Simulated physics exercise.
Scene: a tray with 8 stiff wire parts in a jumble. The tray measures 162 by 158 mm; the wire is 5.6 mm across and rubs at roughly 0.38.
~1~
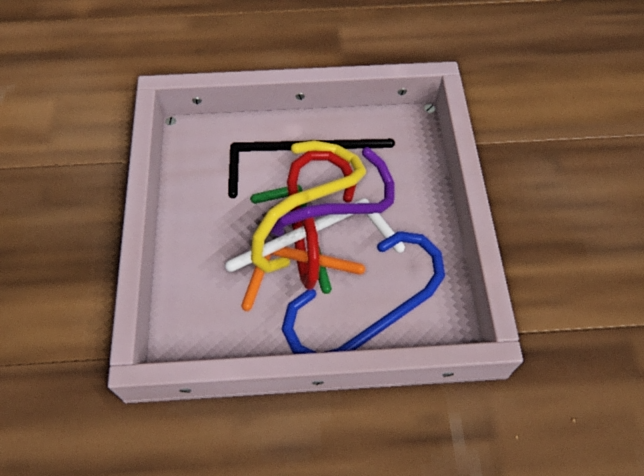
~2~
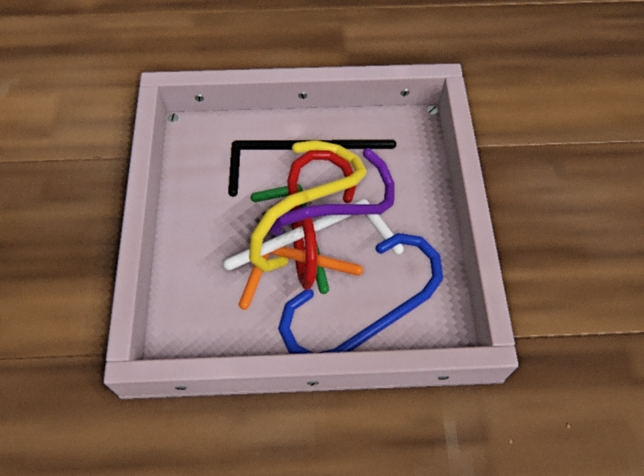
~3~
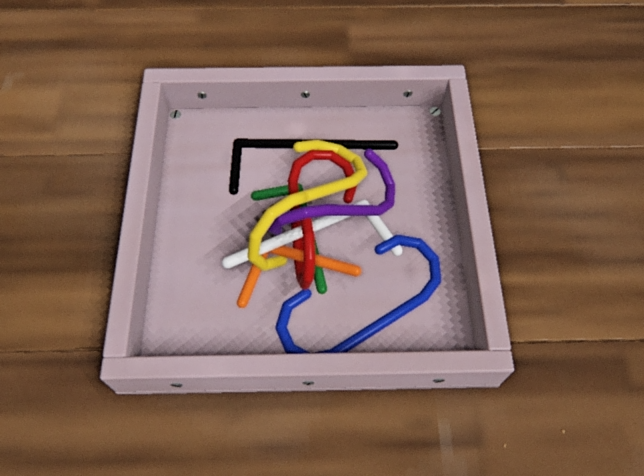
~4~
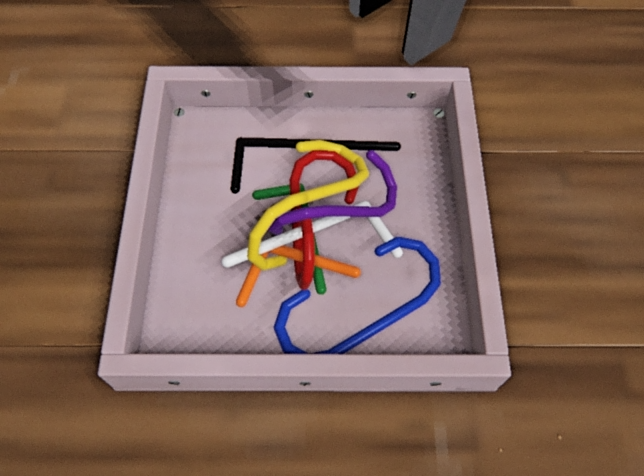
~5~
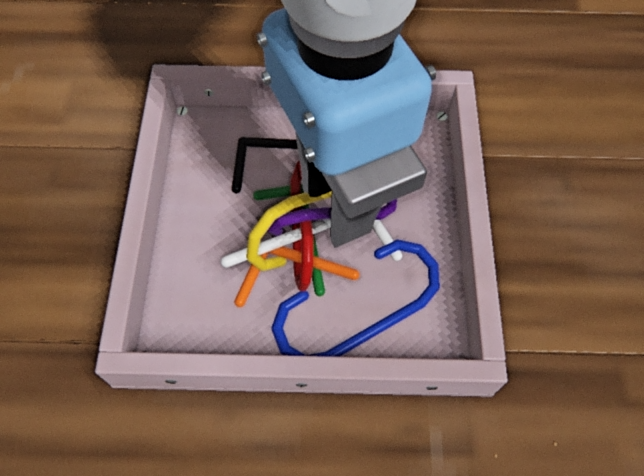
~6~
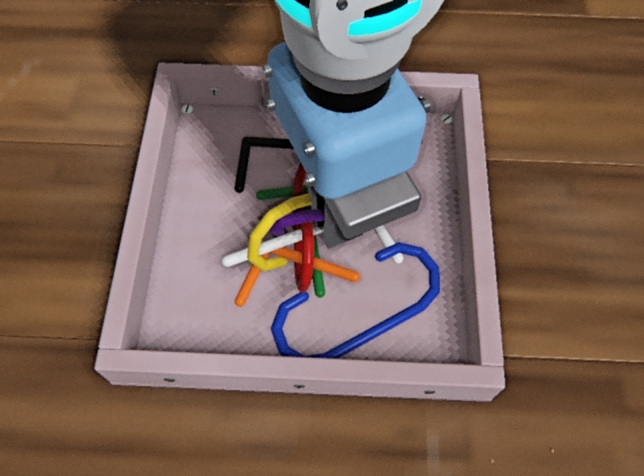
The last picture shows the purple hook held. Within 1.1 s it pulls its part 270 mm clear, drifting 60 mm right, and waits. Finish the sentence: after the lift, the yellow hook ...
... still lies in the tray.
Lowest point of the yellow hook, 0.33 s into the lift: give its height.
Height: Approx. 0 mm.
Then, 0.33 s into the lift, lowest point more than 20 mm over the tray floor, purple hook 58 mm.
Then, 0.61 s into the lift, lowest point more than 20 mm over the tray floor, purple hook 159 mm.
Then, 1.10 s into the lift, lowest point more than 20 mm over the tray floor, purple hook 273 mm.
At rest, hanging purple hook 273 mm; the other 7 are down.
